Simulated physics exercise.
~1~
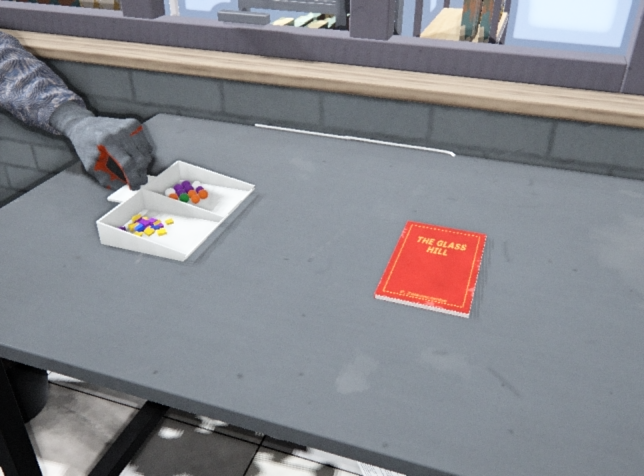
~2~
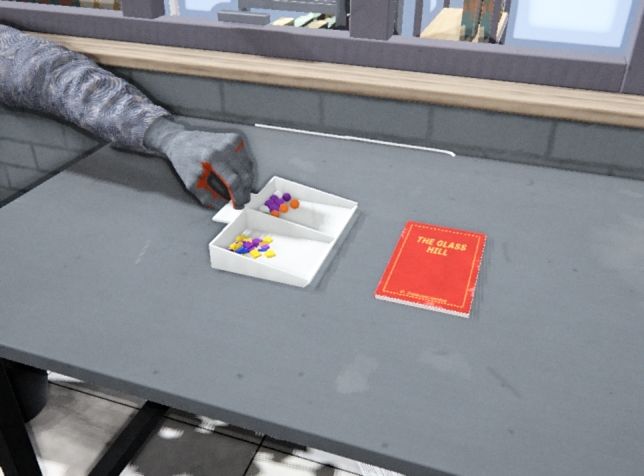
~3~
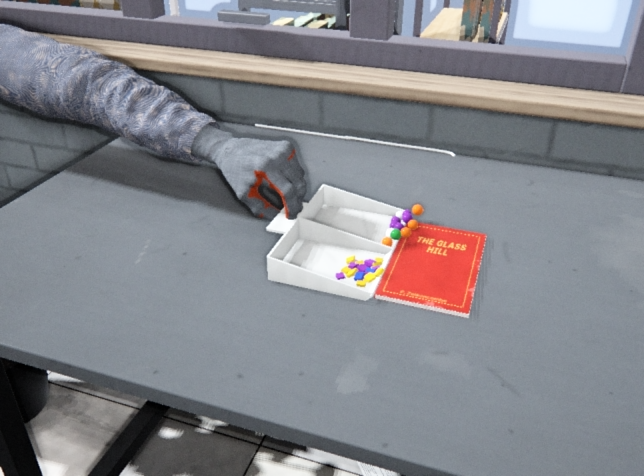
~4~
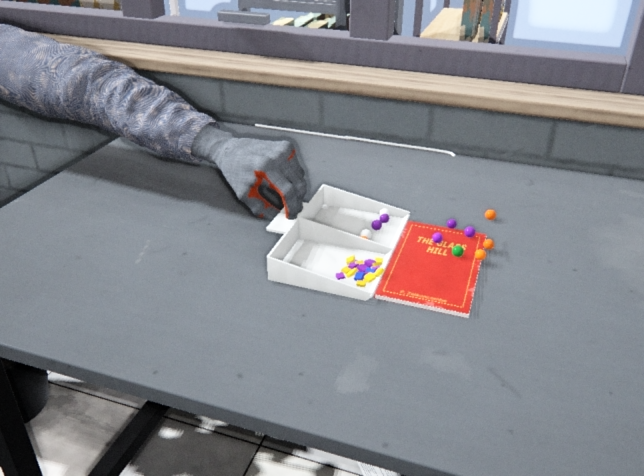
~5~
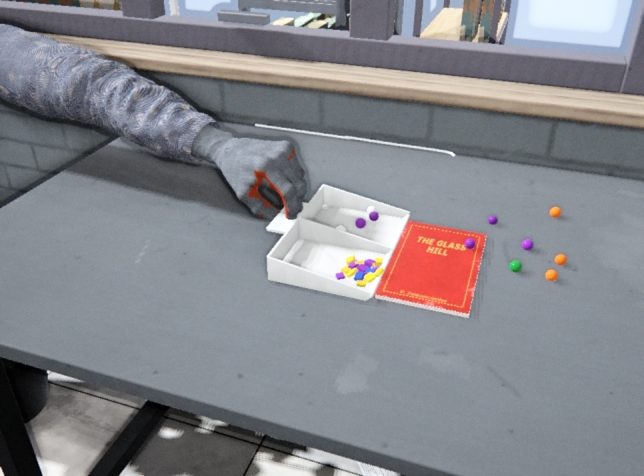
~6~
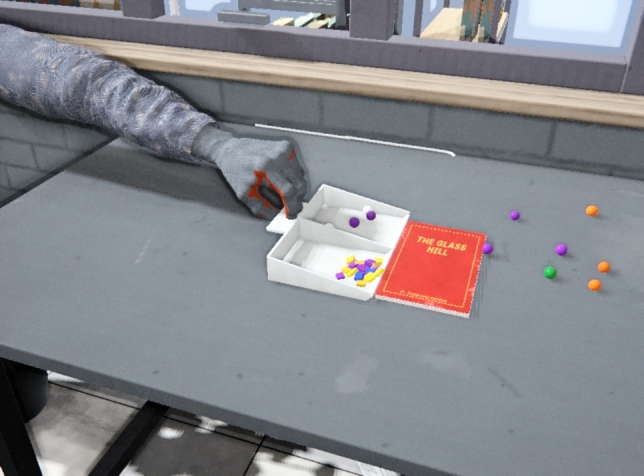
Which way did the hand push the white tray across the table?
The hand pushed the tray to the right, toward the red book.
A white tray with two compartments of small colorful pieces was pushed right across a gray table by a hand until it stopped against a red book. The near pieces stayed inside, while most of the far ones spilled out and rolled right.
